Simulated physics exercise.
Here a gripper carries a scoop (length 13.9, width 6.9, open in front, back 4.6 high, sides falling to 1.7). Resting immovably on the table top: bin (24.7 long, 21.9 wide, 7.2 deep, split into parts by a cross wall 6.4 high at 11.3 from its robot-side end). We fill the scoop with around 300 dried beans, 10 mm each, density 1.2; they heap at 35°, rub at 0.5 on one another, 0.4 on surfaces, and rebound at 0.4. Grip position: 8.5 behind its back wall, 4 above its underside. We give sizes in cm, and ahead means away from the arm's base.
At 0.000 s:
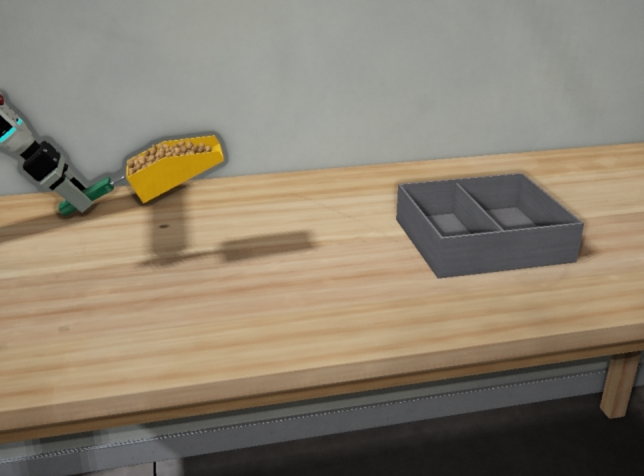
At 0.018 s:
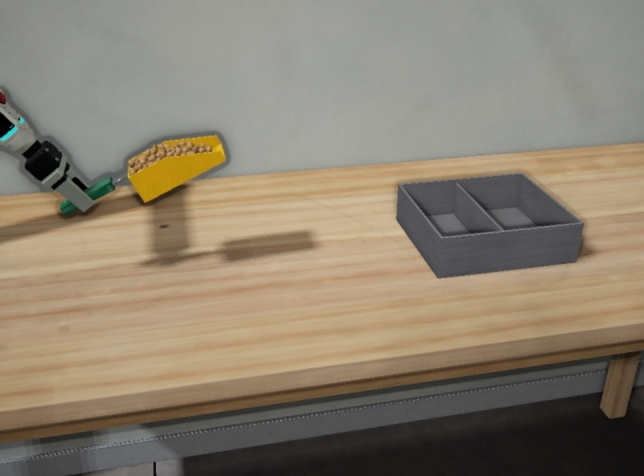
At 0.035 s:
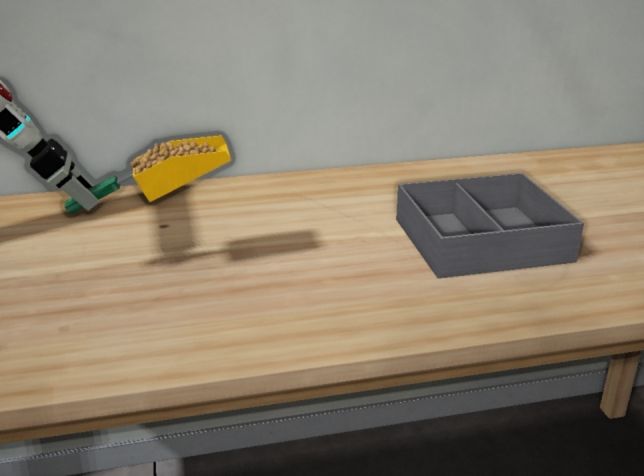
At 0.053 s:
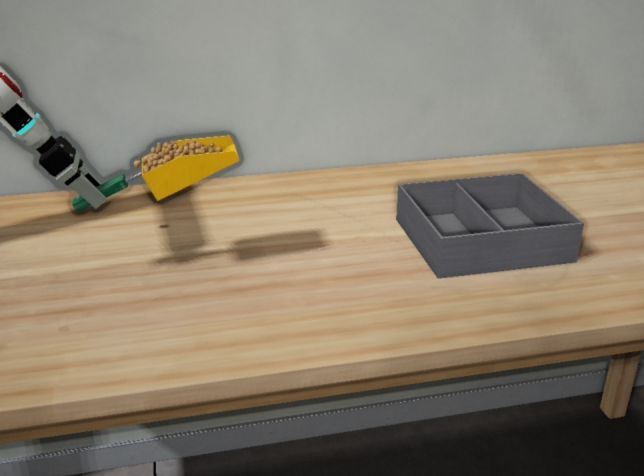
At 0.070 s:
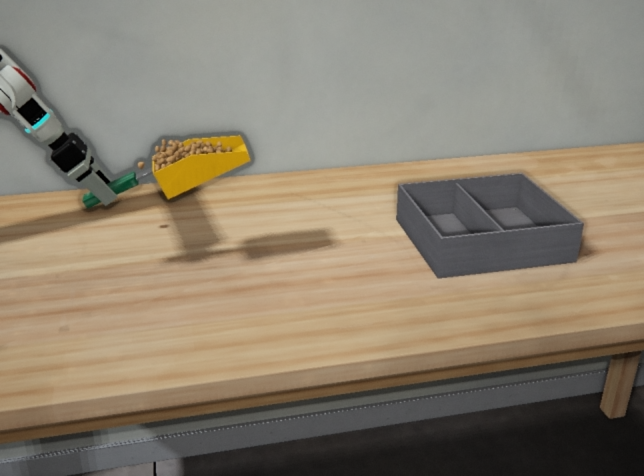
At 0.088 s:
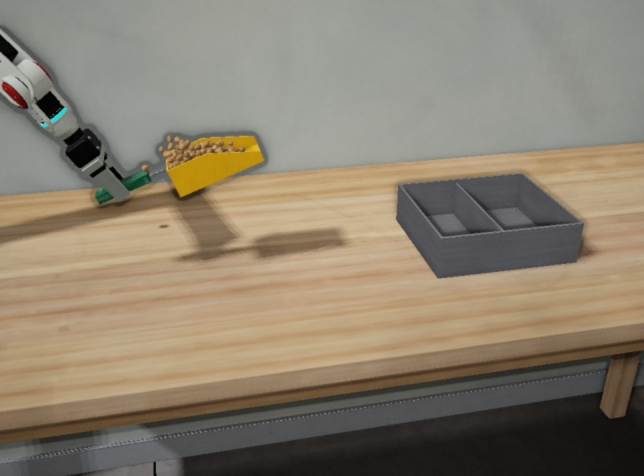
The video shows a robotic gripper holding a yellow scoop heaped with beans above a wooden table, moving it slightly to the right as its backward tilt eases a little, while a gray two-compartment box stays still.
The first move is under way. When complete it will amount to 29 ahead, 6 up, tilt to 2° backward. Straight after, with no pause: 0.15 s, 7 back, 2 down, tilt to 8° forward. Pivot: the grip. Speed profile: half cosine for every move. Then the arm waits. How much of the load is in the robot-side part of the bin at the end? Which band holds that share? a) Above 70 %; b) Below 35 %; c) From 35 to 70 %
From 35 to 70 % (c).
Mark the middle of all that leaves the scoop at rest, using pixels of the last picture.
It lands close to (454, 238).
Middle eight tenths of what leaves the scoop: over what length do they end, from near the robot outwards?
Length: Near 26 cm.
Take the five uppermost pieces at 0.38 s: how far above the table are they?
Close to 20 cm.
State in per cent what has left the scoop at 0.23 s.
So far around 10 % is out.
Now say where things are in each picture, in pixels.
In the first frame, scoop floor at (174, 175), tilted 25° backward; upper third of the load around (176, 156), from x 130 to 210, top at y 145; 305 on the scoop.
In the second frame, scoop floor at (176, 175), tilted 25° backward; upper third of the load around (177, 156), from x 130 to 210, top at y 145.
In the third frame, scoop floor at (181, 174), tilted 24° backward; upper third of the load around (180, 155), from x 135 to 215, top at y 145.
In the fourth frame, scoop floor at (189, 173), tilted 23° backward; upper third of the load around (185, 154), from x 135 to 220, top at y 145; 304 on the scoop, 1 in flight or on a rim.
In the fifth frame, scoop floor at (199, 172), tilted 22° backward; upper third of the load around (191, 153), from x 140 to 235, top at y 145; 304 on the scoop, 1 in flight or on a rim.
In the sixth frame, scoop floor at (212, 171), tilted 20° backward; upper third of the load around (200, 153), from x 145 to 245, top at y 140; 303 on the scoop, 2 in flight or on a rim.
After 0.23 s, tilted 5° backward, highest piece 22 above the table; 281 on the scoop, 1 on the table or floor, 23 in flight or on a rim.
After 0.38 s, tilted 3° forward, highest piece 21 above the table; 55 on the scoop, 11 on the table or floor, 1 in the robot-side part, 238 in flight or on a rim.
After 0.65 s, tilted 8° forward, highest piece 8 above the table; 165 in the robot-side part, 99 on the table or floor, 41 in the far-side part.
After 1.70 s, tilted 8° forward, highest piece 8 above the table; 165 in the robot-side part, 99 on the table or floor, 41 in the far-side part.
At rest, 165 in the robot-side part, 99 on the table or floor, 41 in the far-side part. That is 54 % in the robot-side part of the bin.
